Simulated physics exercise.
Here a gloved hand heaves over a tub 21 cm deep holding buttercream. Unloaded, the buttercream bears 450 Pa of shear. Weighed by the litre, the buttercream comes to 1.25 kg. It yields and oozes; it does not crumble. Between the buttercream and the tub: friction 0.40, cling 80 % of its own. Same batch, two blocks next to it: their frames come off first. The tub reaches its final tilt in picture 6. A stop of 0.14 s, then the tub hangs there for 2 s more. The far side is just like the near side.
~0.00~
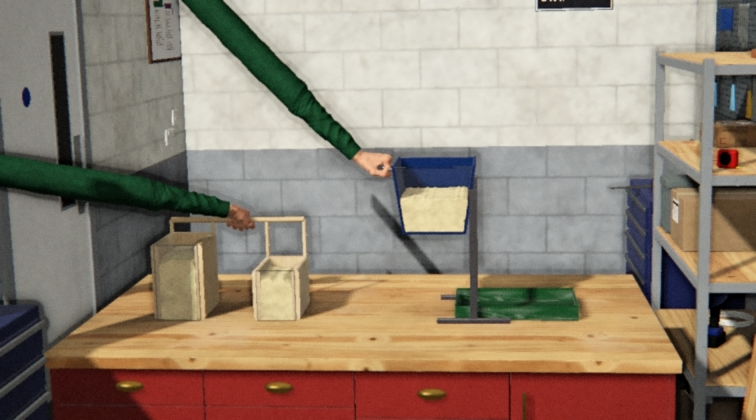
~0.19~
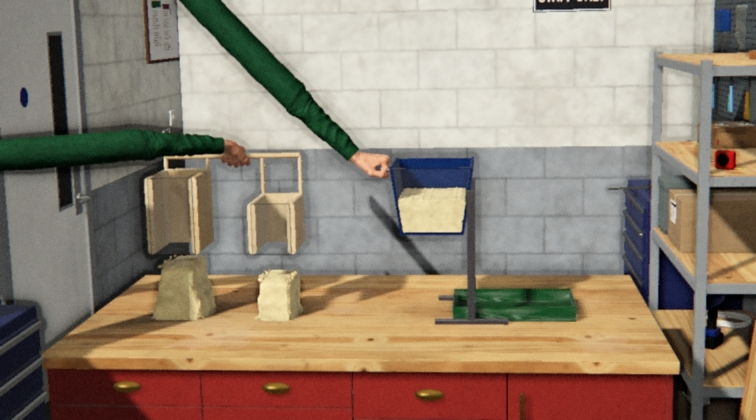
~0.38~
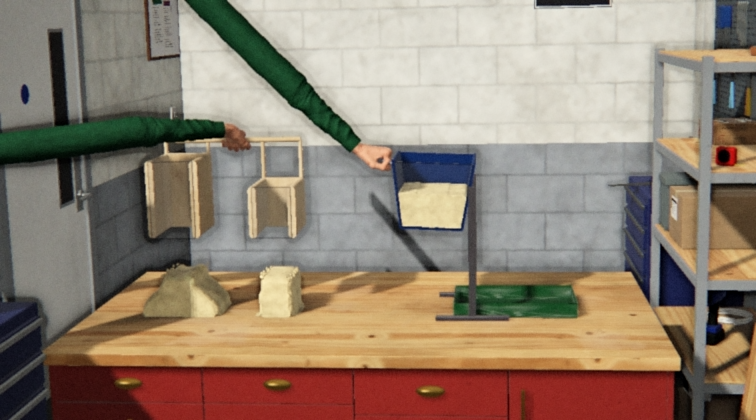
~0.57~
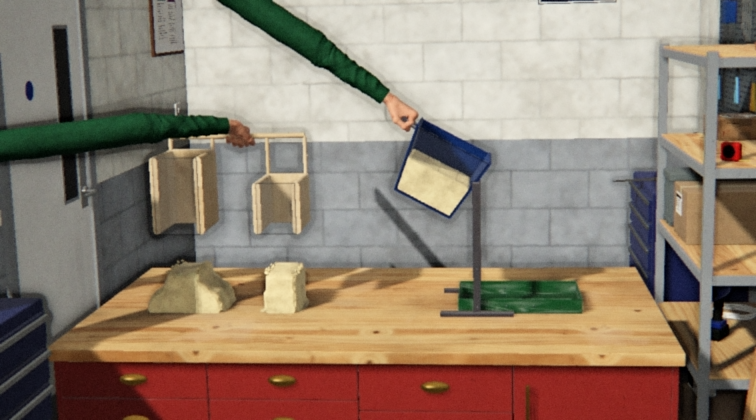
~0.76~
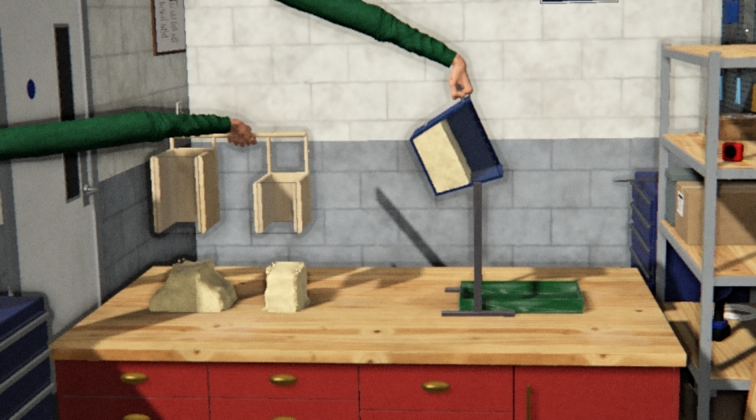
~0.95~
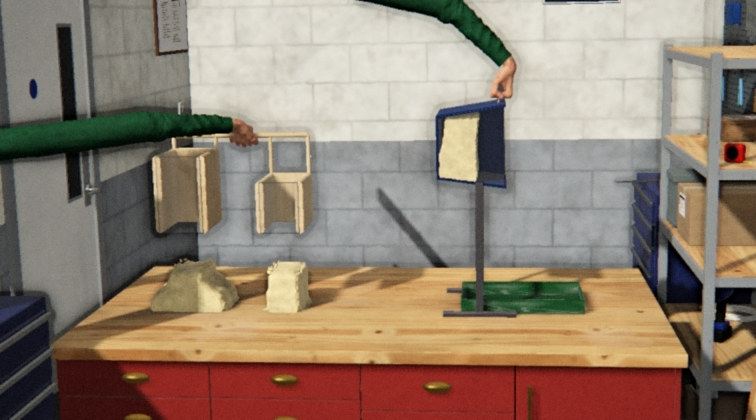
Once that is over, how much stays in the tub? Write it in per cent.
Some 69 percent stays.
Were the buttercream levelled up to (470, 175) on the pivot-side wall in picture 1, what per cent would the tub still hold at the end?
About 40 %.
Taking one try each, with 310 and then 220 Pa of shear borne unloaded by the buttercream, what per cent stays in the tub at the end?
First try roughly 55 per cent, second try roughly 50 per cent.
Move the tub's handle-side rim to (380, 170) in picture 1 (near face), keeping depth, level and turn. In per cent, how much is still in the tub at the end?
I'd say around 55 percent would remain in the tub at the end.
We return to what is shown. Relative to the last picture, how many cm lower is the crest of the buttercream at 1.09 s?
Roughly 4 cm.
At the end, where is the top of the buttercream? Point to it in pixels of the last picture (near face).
I'd say it peaks at roughly (460, 155) in the last picture.
After 1.09 s, the tub is at 89 degrees and holds 100 %.
After 1.26 s, the tub is at 89 degrees and holds 85 %.
After 1.43 s, the tub is at 89 degrees and holds 70 %.
After 1.60 s, the tub is at 89 degrees and holds 69 %.
After 2.95 s, at the end, the tub is at 89 degrees and holds 69 %.
